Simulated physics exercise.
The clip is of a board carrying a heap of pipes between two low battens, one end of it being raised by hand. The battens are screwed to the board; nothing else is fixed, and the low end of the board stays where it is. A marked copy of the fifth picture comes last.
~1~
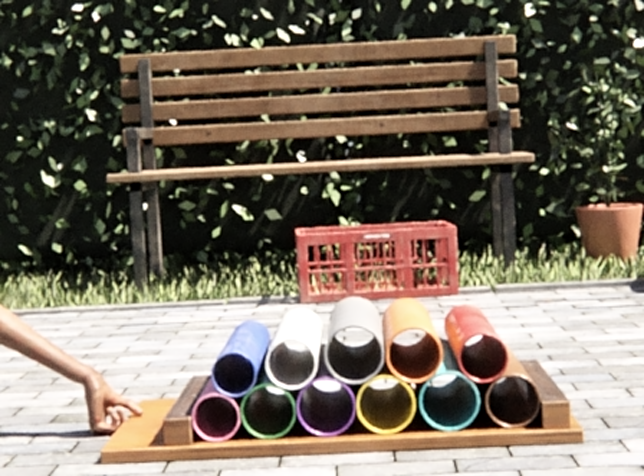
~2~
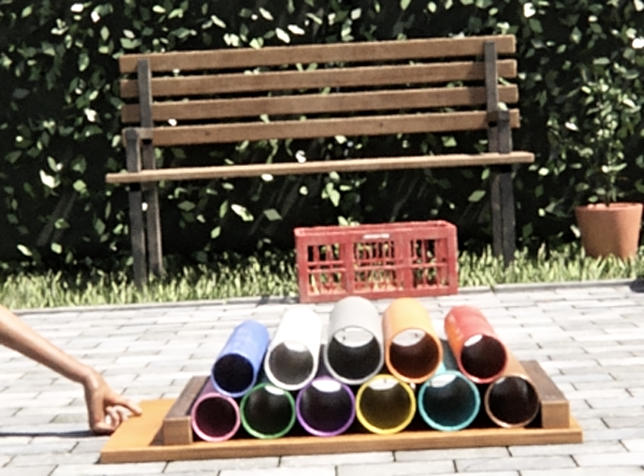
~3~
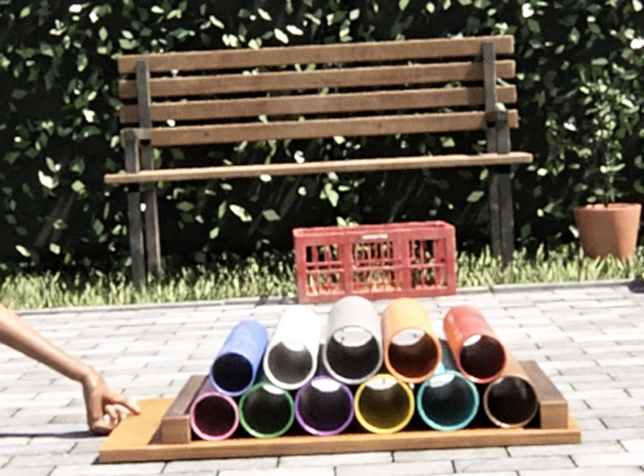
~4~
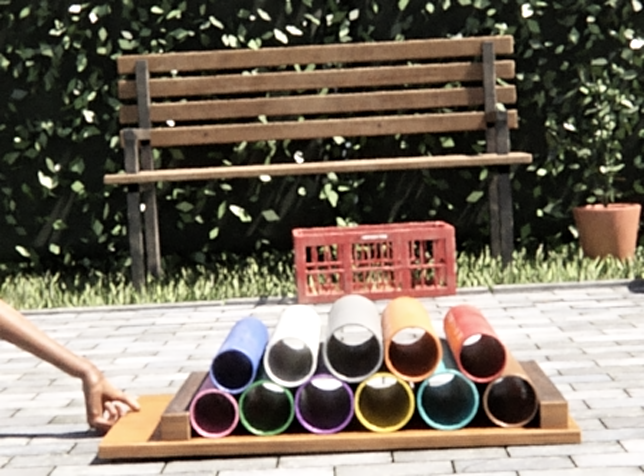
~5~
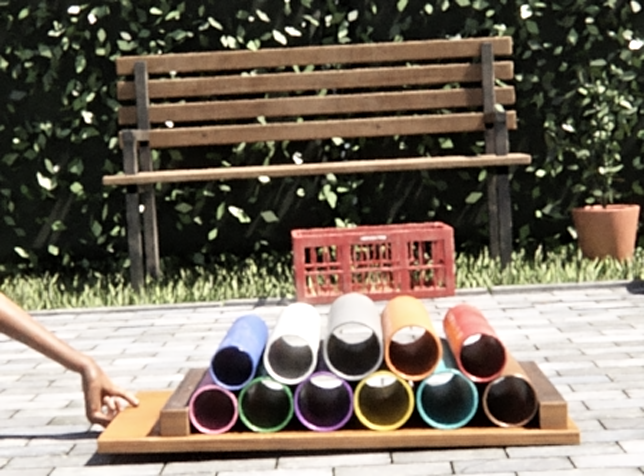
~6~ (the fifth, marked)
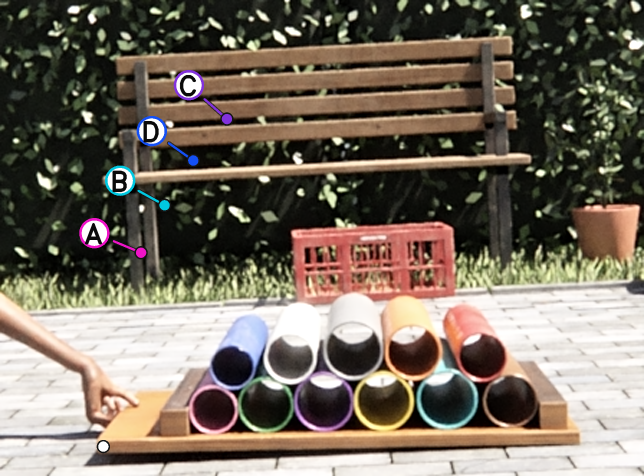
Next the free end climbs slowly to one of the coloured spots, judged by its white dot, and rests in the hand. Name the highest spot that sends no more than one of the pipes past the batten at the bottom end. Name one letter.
The last mark within the limit is A.
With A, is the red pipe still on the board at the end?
The red pipe: Yes.
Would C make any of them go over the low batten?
At C: Yes.
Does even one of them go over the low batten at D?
At D: Yes.
On the copy, A at (141, 253); B at (164, 205); C at (227, 119); D at (193, 160); the white dot at (103, 447).
On A. First, board at 16°.
Then, board at 26°.
Finally, board at 26°, none over the low batten.
By contrast, B three over the low batten (orange, red, grey); C five over the low batten; D five over the low batten.
